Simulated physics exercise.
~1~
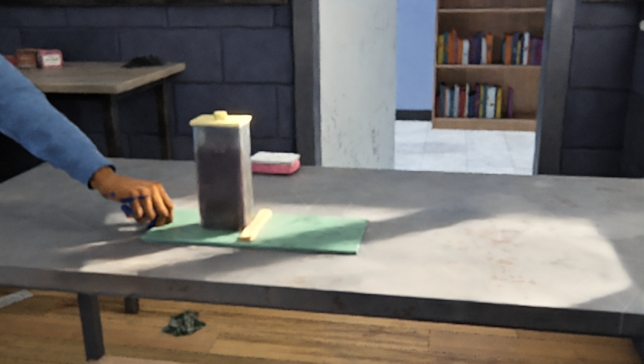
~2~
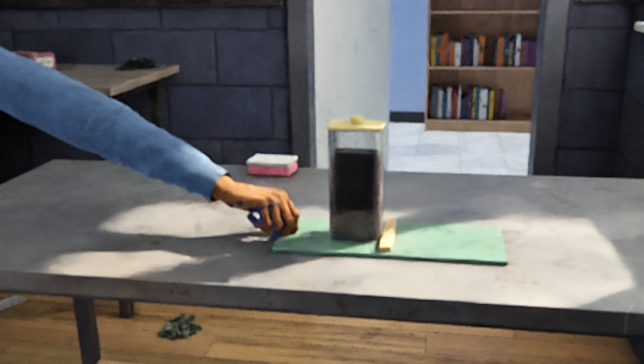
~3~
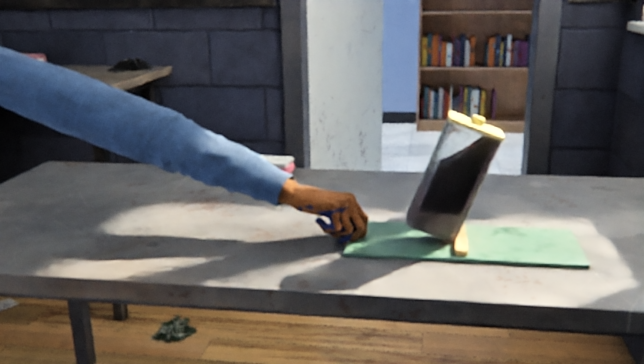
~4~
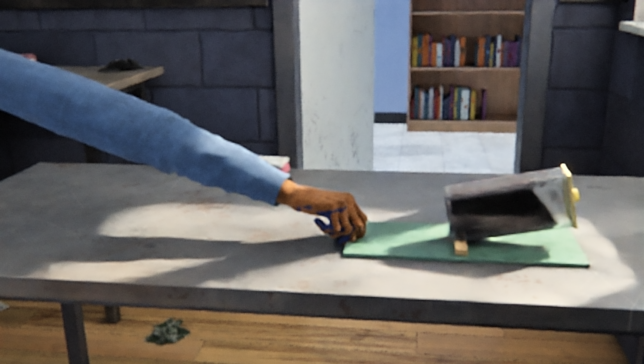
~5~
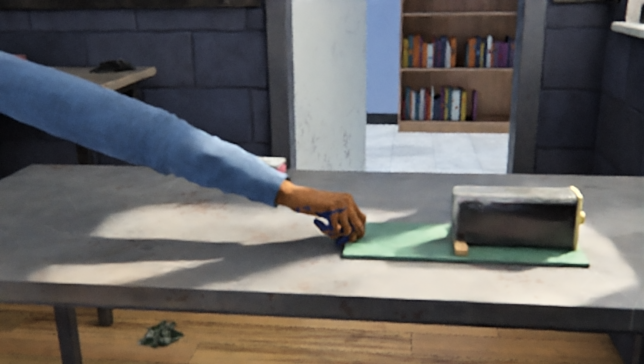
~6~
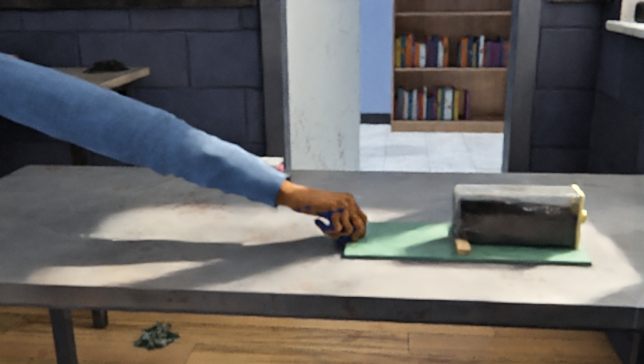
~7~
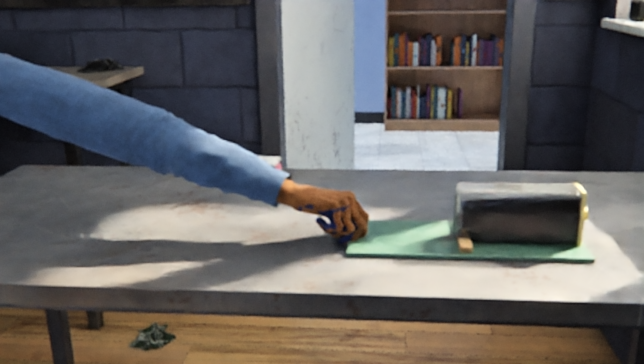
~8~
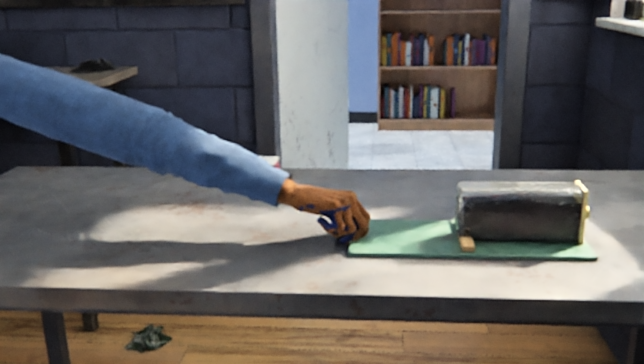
The clip shows a hand in a blue sleeve pushing a green board to the right along a grey table with a dark, square bottle standing on it; the board stops and the bottle tips rightward over a small batten, ending on its side.
